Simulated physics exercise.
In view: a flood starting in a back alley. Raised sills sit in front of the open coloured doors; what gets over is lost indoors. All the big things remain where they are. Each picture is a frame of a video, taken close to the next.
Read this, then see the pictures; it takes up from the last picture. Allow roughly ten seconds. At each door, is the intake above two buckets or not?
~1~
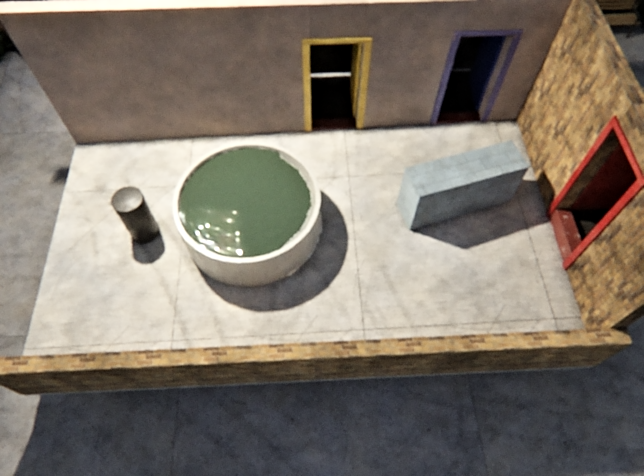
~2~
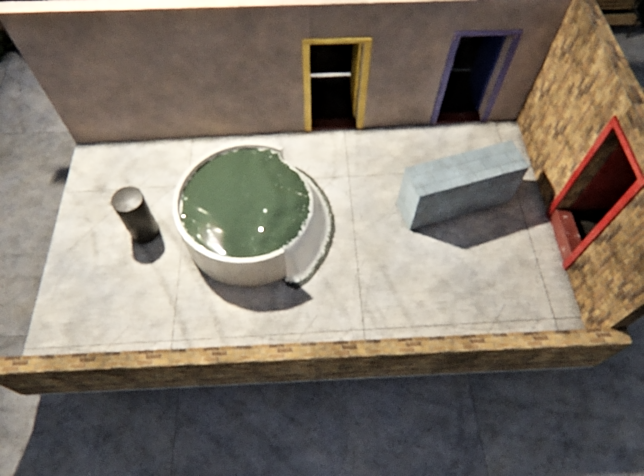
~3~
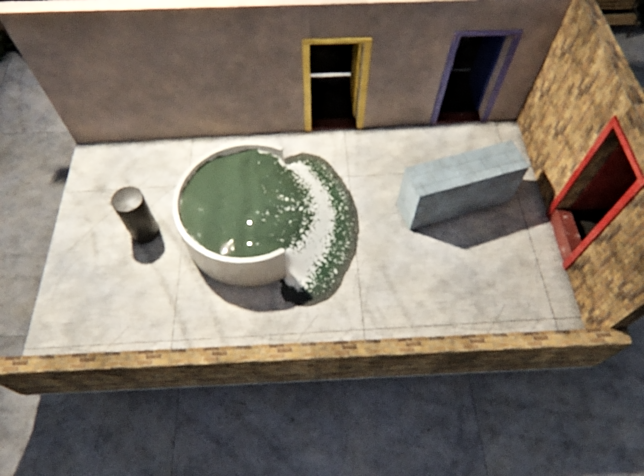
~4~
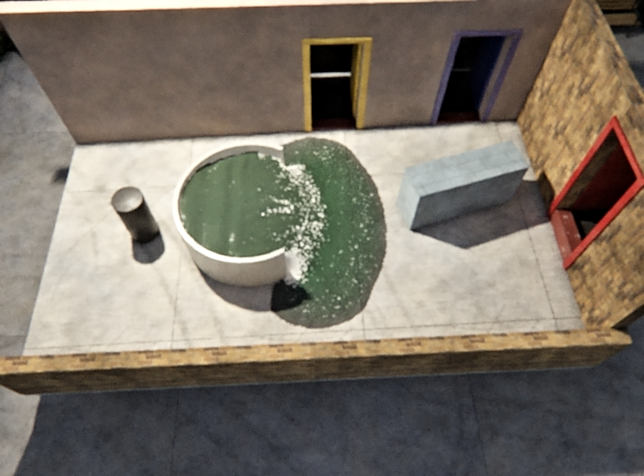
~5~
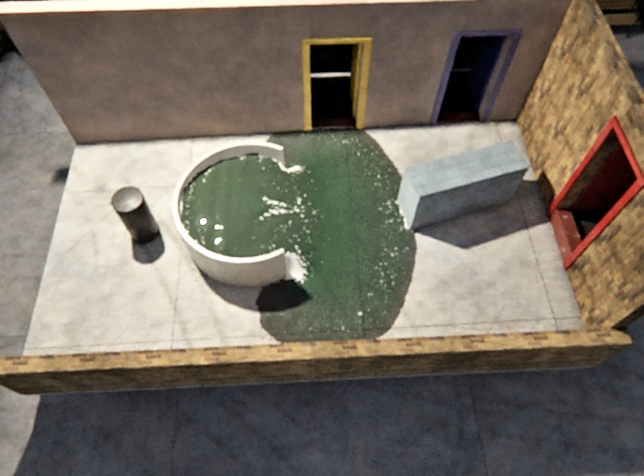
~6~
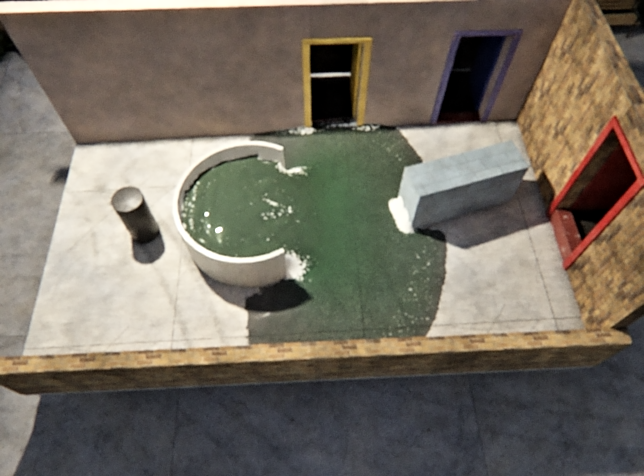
Blue door: Above, yellow door: Above, red door: Not above.
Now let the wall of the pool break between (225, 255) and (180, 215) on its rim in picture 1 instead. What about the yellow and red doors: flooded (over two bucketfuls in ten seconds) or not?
I'd expect the yellow one to stay beneath the mark and the red one to stay beneath the mark.
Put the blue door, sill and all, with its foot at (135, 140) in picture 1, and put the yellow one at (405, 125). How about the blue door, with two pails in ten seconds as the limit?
I'd say the blue one admits less.
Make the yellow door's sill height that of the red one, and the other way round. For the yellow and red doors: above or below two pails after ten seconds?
With the sills exchanged, the yellow one falls below the cutoff while the red one beats the cutoff.
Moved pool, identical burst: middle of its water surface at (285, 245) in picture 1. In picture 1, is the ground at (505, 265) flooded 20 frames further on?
Result at that place: Inundated.
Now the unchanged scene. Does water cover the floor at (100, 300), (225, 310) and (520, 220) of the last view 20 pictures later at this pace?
First spot spared, second spot submerged, third spot submerged.
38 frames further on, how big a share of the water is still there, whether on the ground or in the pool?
90 in a hundred.
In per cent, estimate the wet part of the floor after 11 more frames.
That's roughly 60 per cent.
A moment on, water covers 50 % of the floor; the blue door under two buckets in, the yellow door over two buckets in, the red door not reached.
Next, water covers 60 % of the floor; the blue door under two buckets in, the yellow door far over two buckets in, the red door wet at the sill, nothing in.
Then, water covers 60 % of the floor; the blue door far over two buckets in, the yellow door far over two buckets in, the red door wet at the sill, nothing in.
Later, water covers 80 % of the floor; the blue door far over two buckets in, the yellow door far over two buckets in, the red door wet at the sill, nothing in.
In the end, water covers 90 % of the floor; the blue door far over two buckets in, the yellow door far over two buckets in, the red door wet at the sill, nothing in.
